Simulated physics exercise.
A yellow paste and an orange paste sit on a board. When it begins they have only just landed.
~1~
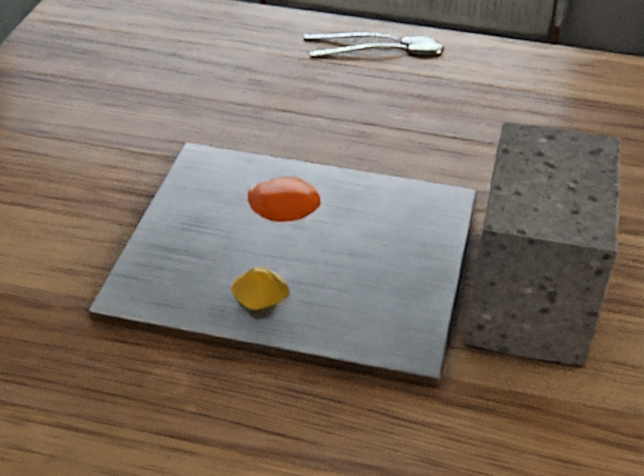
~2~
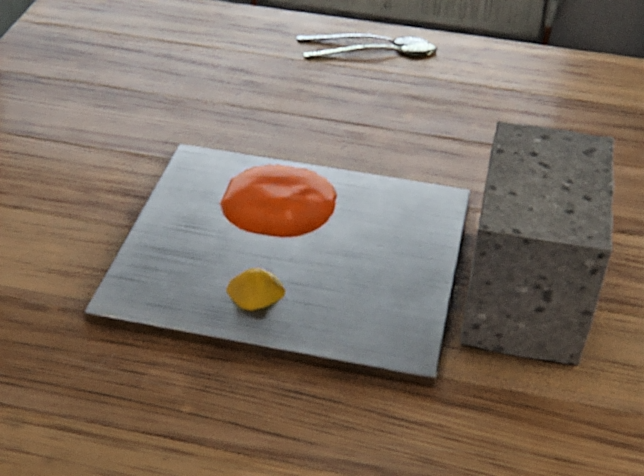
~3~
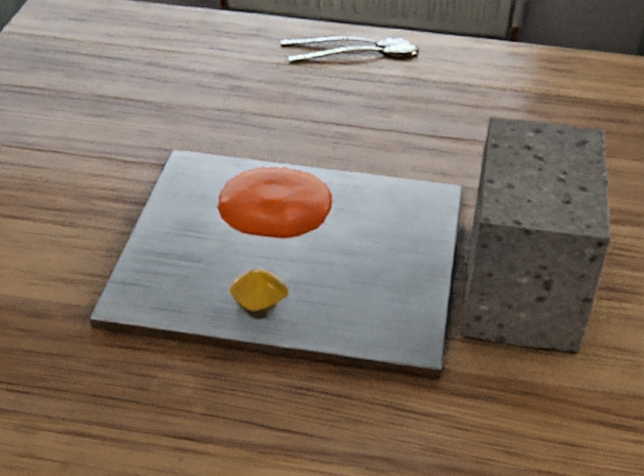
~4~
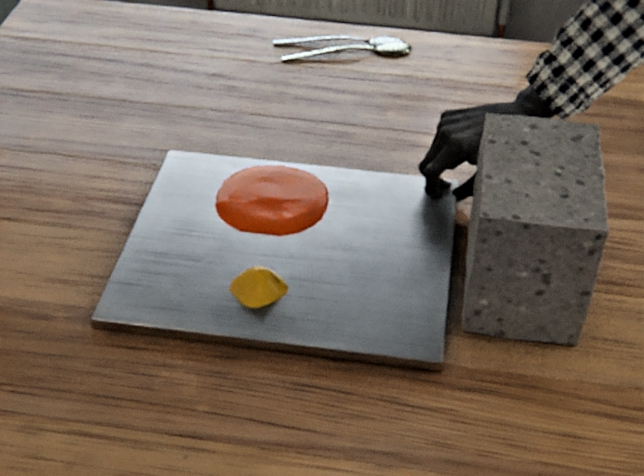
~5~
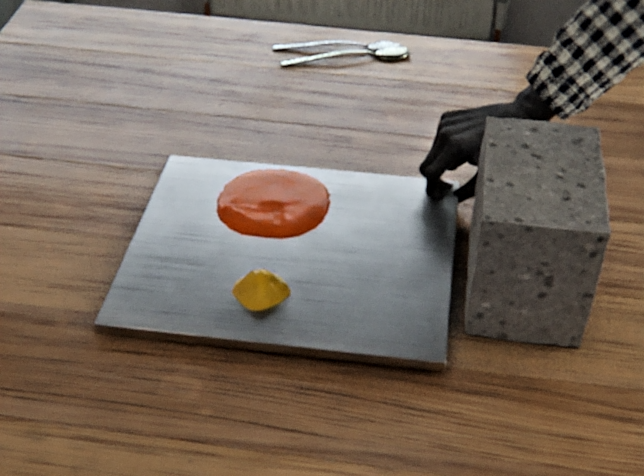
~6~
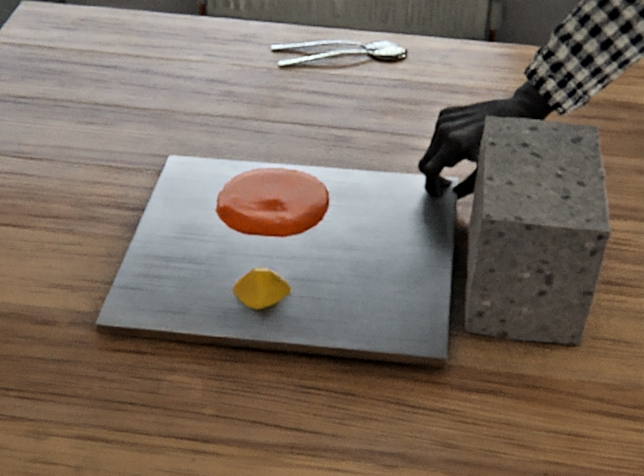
On a wooden table, orange paste spreads beside yellow paste before a hand grips the board.
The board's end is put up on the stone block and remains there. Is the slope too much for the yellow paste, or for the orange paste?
Recorded: Yellow paste does not leave; orange paste leaves the surface.
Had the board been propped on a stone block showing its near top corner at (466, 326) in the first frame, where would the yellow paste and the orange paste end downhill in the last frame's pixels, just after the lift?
In the last picture, the first tip sits around (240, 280), the second around (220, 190).
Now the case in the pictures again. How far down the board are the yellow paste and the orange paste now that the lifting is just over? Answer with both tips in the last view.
(212, 241); (150, 189).
Shortly, slope about 29°; the yellow paste has not moved; the orange paste is dripping off the low end.
Then, the yellow paste has not moved; the orange paste is dripping off the low end.
At the finish, slope about 29°; the yellow paste has not moved; the orange paste is dripping off the low end.
